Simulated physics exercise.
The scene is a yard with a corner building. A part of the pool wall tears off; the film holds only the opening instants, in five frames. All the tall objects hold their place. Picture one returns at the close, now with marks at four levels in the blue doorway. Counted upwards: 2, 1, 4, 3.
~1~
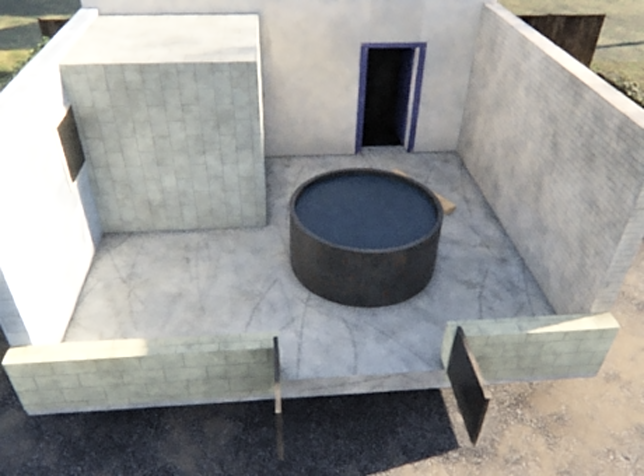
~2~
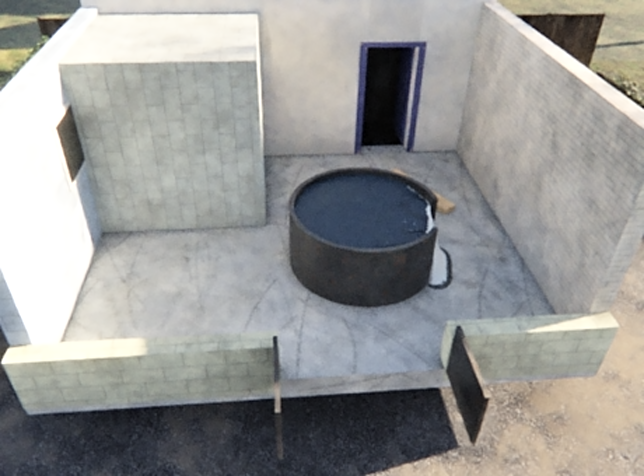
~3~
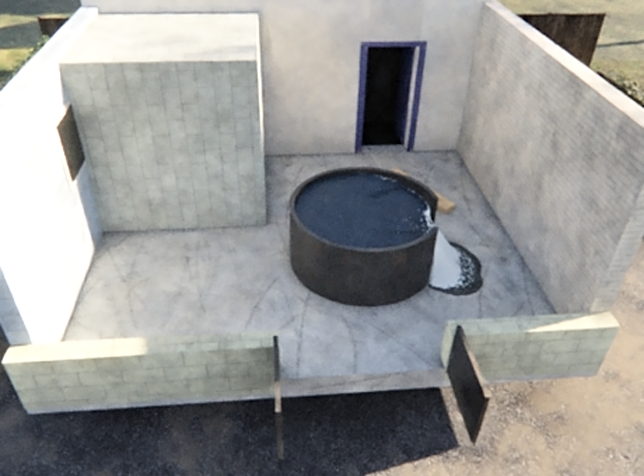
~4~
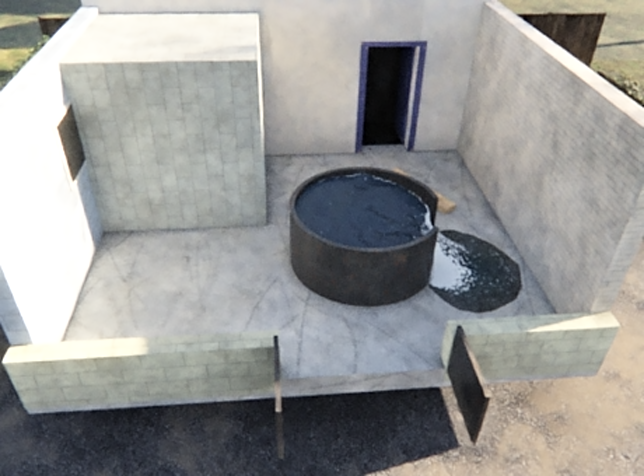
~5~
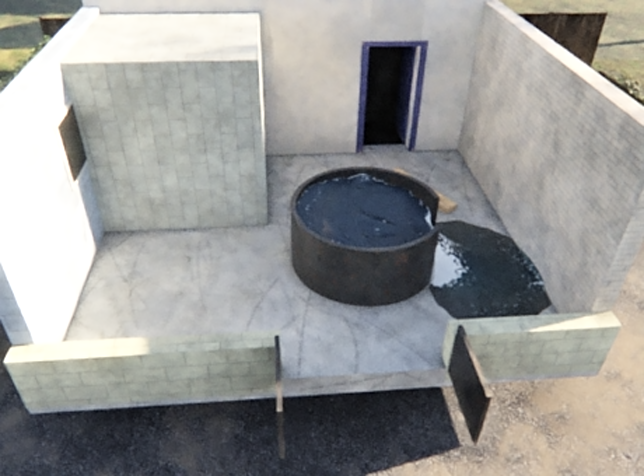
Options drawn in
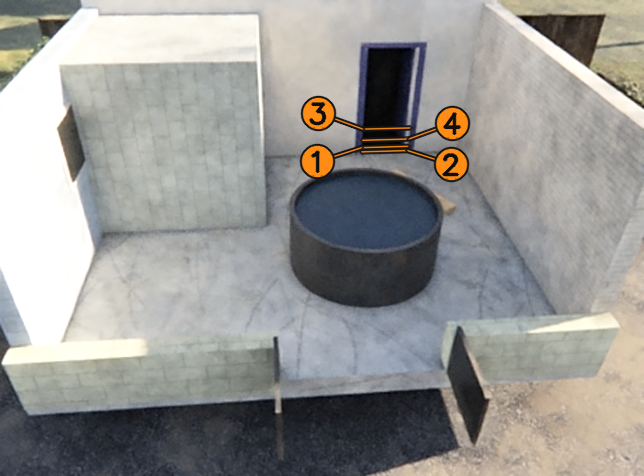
A walled yard with a corner building held a round pool of still water, then water poured out through the pool's right side and spread in a dark, widening puddle toward the right wall.
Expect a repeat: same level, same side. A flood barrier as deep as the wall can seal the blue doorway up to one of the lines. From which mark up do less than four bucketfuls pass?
Use line 1.
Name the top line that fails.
That is line 2.
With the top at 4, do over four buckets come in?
No.
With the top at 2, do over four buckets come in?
Yes, it does.
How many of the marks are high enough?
Three.
On the marked copy, 1 at (384, 146); 2 at (384, 151); 3 at (386, 128); 4 at (385, 139); from the bottom up 2, 1, 4, 3.
With 1, a splash gets over, under a bucket.
With 2, about 13 bucketfuls get in.
With 3, nothing gets over.
With 4, nothing gets over.
